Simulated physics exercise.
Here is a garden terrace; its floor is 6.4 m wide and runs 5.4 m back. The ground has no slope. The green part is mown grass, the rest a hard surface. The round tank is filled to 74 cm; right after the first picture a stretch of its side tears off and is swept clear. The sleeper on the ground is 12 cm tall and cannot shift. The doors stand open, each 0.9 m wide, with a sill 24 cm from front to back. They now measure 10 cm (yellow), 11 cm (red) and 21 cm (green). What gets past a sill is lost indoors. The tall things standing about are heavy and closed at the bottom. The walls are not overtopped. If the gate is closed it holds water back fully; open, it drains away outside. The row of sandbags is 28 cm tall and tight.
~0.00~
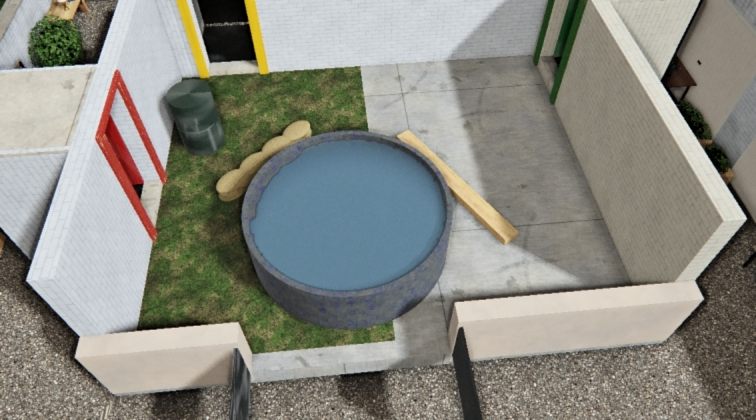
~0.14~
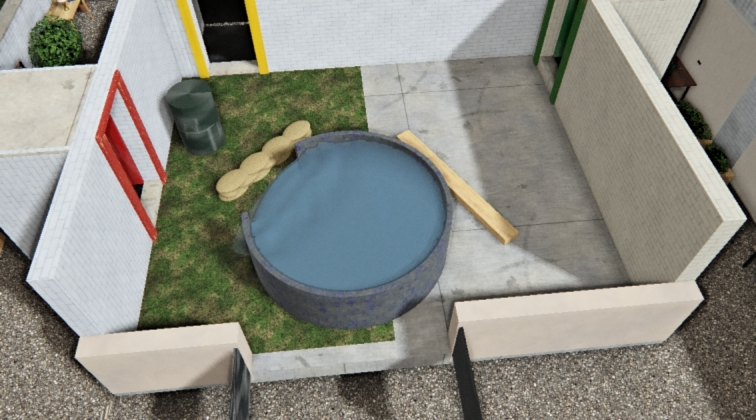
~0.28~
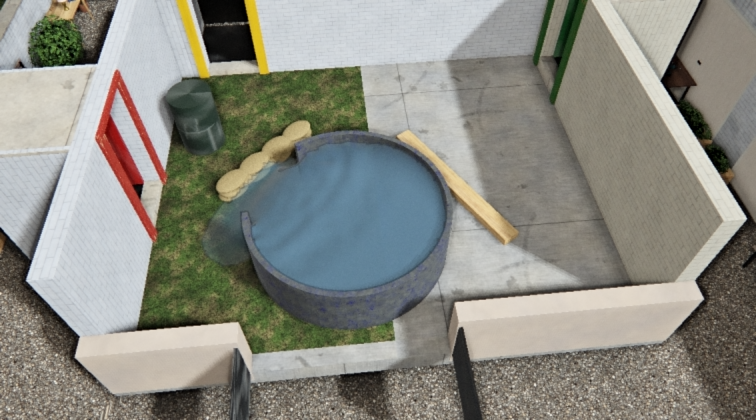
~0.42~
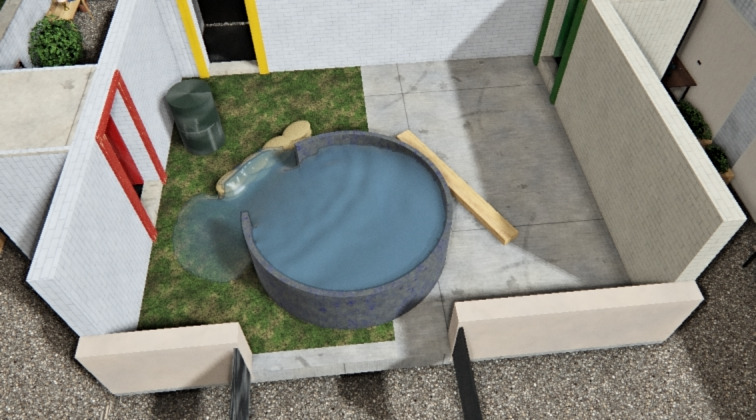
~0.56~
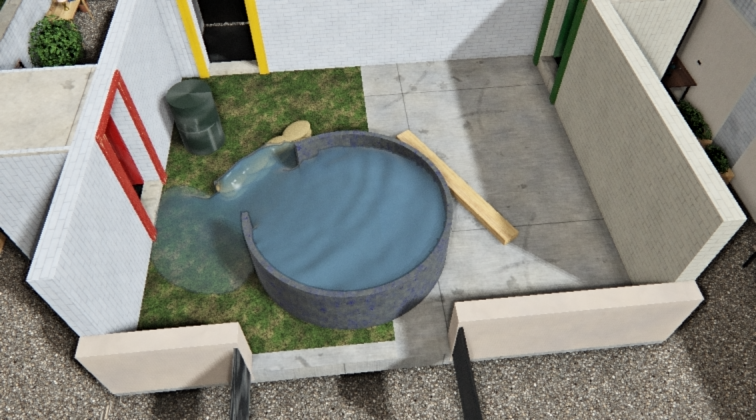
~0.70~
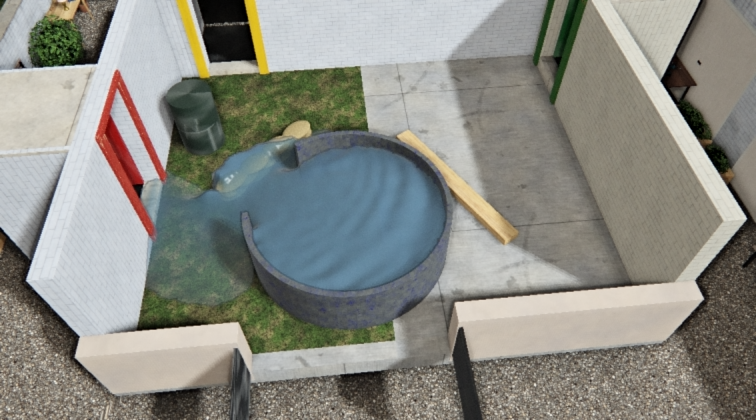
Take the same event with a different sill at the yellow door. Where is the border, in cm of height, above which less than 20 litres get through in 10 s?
Some 8 cm above the ground.
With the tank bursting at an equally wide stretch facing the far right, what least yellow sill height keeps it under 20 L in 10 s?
About 12.5 cm.
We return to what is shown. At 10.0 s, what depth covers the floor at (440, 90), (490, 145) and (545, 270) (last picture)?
About 8, 6 and 3 cm.
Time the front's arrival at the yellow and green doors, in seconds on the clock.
Yellow 2.4 s, green 3.6 s.
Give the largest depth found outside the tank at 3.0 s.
Up to some 34 cm.
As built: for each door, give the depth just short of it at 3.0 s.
In cm: Yellow 13, red 26, green 0.
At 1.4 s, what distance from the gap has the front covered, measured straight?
About 2.6 m.
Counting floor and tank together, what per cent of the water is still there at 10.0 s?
Some 72 per cent remains.
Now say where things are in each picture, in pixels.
The first frame shows the round tank at (348, 208) is whole and still, 74 cm deep; the yellow door at (223, 26) is dry.
In the second frame, water pours out at (269, 201) and has run 0.3 m, to a hidden place; about 9 cm deep outside, 74 cm at the back.
In the third frame, the front is at (211, 230), 0.7 m from the gap at (269, 202); 1.0 m2 of floor is wet, 74 cm left at the back.
In the fourth frame, the front is at (183, 216), 1.2 m from the gap at (270, 203); 2.0 m2 of floor is wet, 74 cm left at the back.
In the fifth frame, the front is at (161, 199), 1.7 m from the gap at (270, 203); 3.0 m2 of floor is wet, 74 cm left at the back.
In the sixth frame, the front is at (148, 189), 1.9 m from the gap at (269, 203); 3.8 m2 of floor is wet, 73 cm left at the back; 2.2 m in a straight line remain to the yellow door at (223, 26).
After 1.4 s water covers 25 % of the floor, deepest (56 cm) near (247, 195); it has not reached the yellow door.
After 3.0 s water covers 60 % of the floor, deepest (34 cm) near (260, 185); 13 cm at the yellow door, 0 litres in over its 10 cm sill.
After 10.0 s water covers 95 % of the floor, deepest (13 cm) near (156, 231); 9 cm at the yellow door, 4 litres in over its 10 cm sill.
At the yellow door as built, the water arrived by 2.5 s and peaked near 13 cm at 3.0 s.
With a sill of 6.5 cm, 40 litres would have come in within the 10 s; with 9 cm, 9 litres. So under 20 litres takes about 8 cm.
